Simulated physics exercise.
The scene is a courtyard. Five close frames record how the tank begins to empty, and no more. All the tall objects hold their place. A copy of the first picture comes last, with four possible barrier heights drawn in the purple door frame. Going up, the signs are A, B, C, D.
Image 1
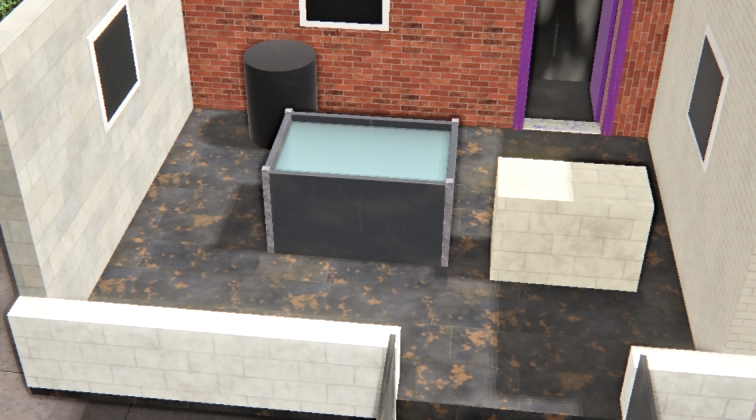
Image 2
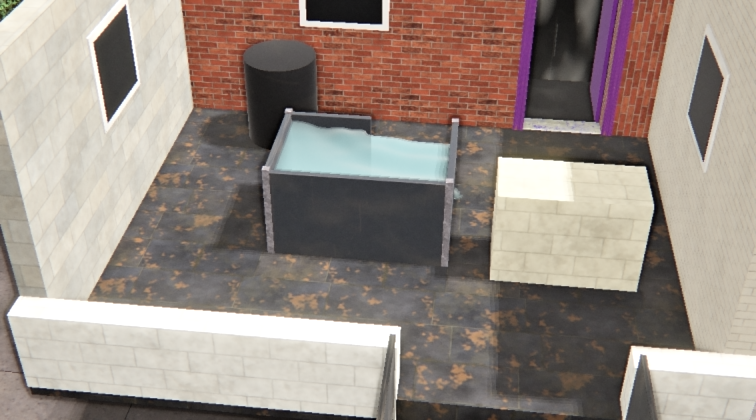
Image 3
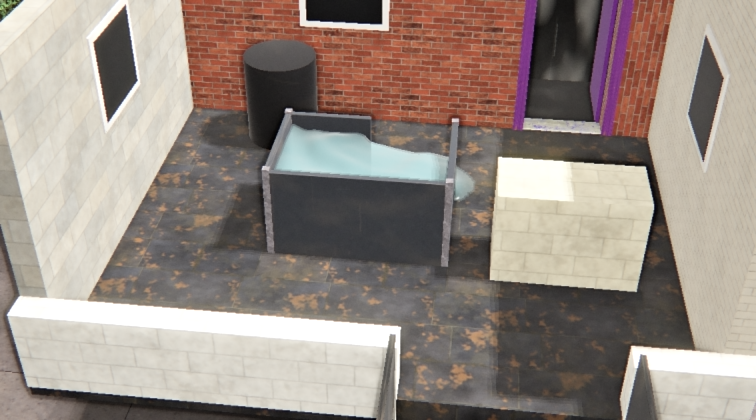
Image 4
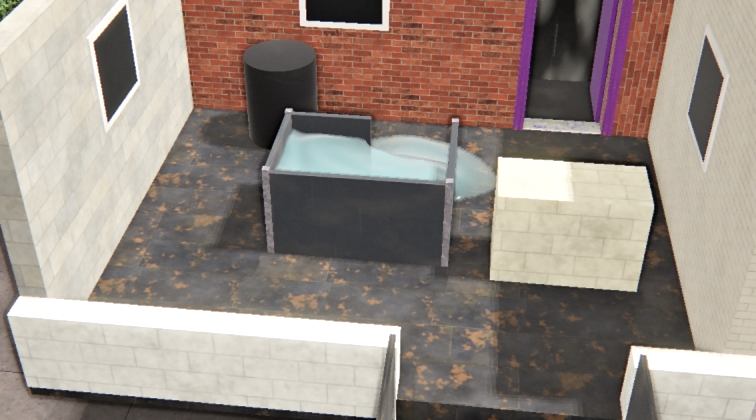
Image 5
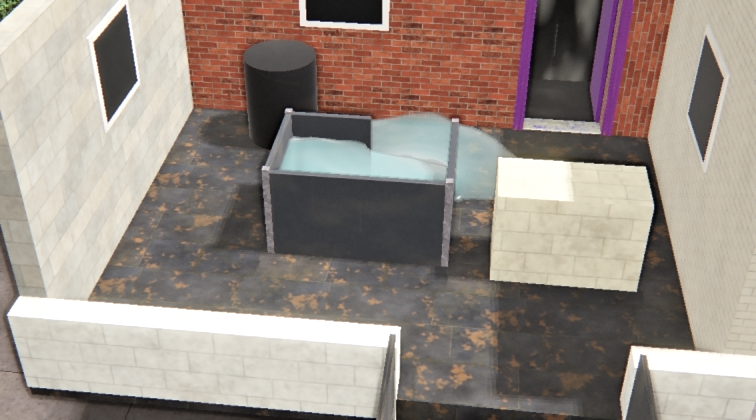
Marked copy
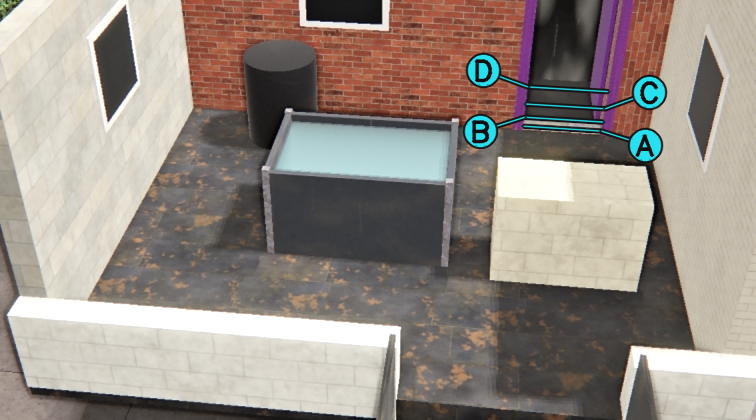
The footage shows a dark rectangular tank of pale blue water in a walled courtyard; part of its back side opens, the water level drops, and water pours out behind it, spreading rightward across the ground toward the pale block.
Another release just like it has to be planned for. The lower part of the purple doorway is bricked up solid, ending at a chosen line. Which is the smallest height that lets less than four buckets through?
Height B.
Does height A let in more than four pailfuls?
Yes, that goes wrong.
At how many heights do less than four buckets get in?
Three of the four.
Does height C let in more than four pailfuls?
No.
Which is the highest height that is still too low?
That would be A.
On the marked copy, A at (562, 128); B at (563, 119); C at (565, 106); D at (567, 89); from the bottom up A, B, C, D.
With A, about 15 bucketfuls get in.
With B, a bucket or two gets in.
With C, nothing gets over.
With D, nothing gets over.
